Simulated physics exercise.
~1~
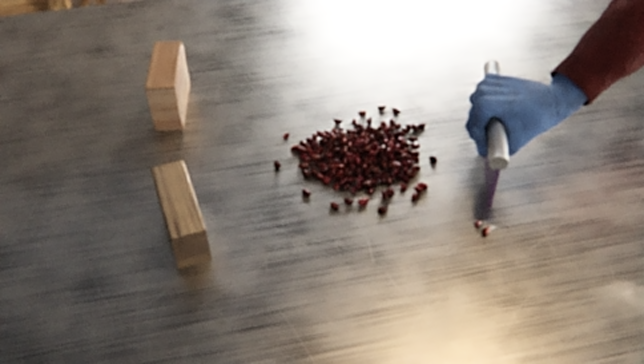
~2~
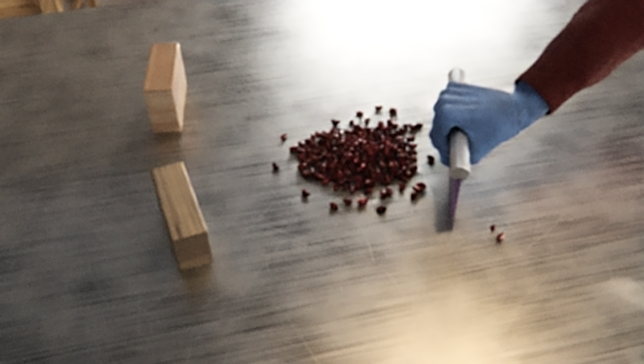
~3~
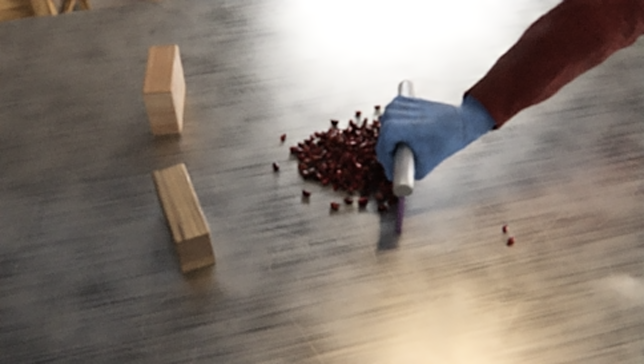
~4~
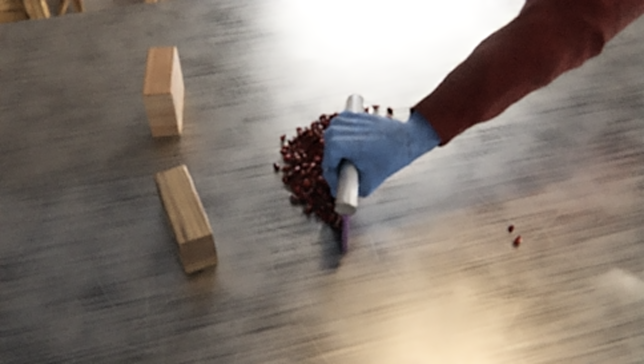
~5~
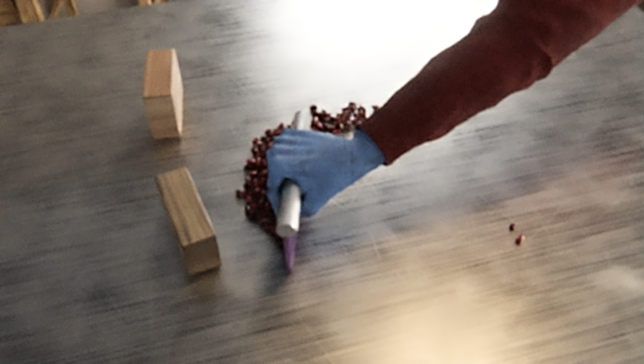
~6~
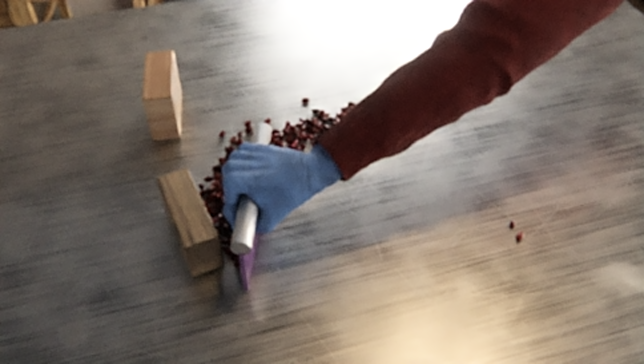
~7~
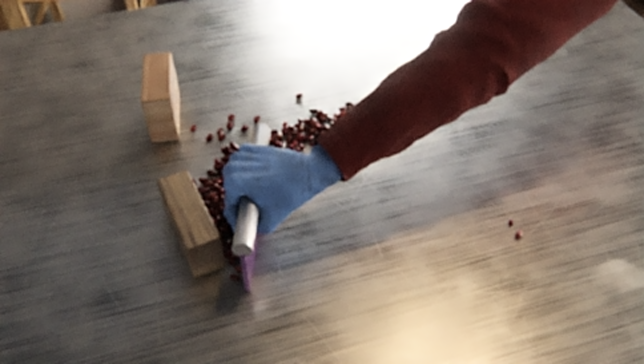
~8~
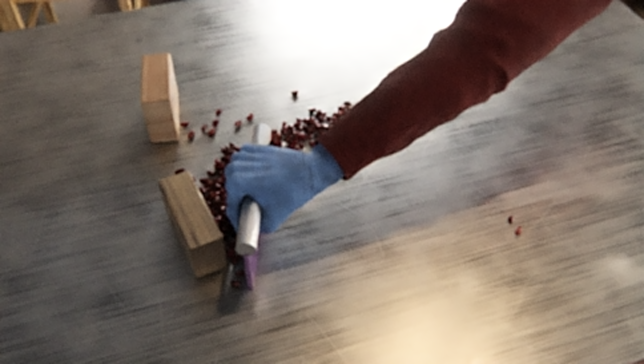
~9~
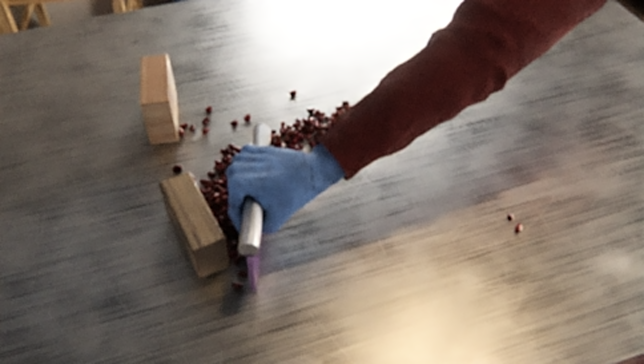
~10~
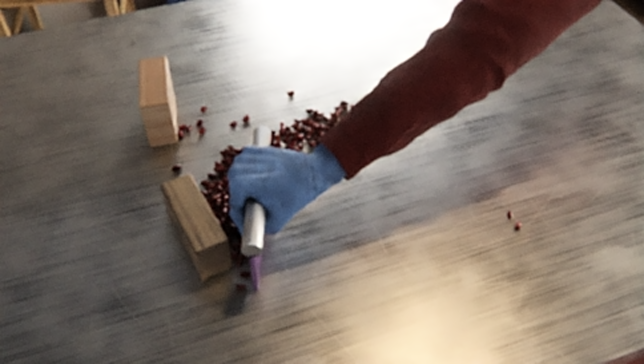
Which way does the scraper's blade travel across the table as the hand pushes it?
The blade moves to the left, toward the two wooden blocks.
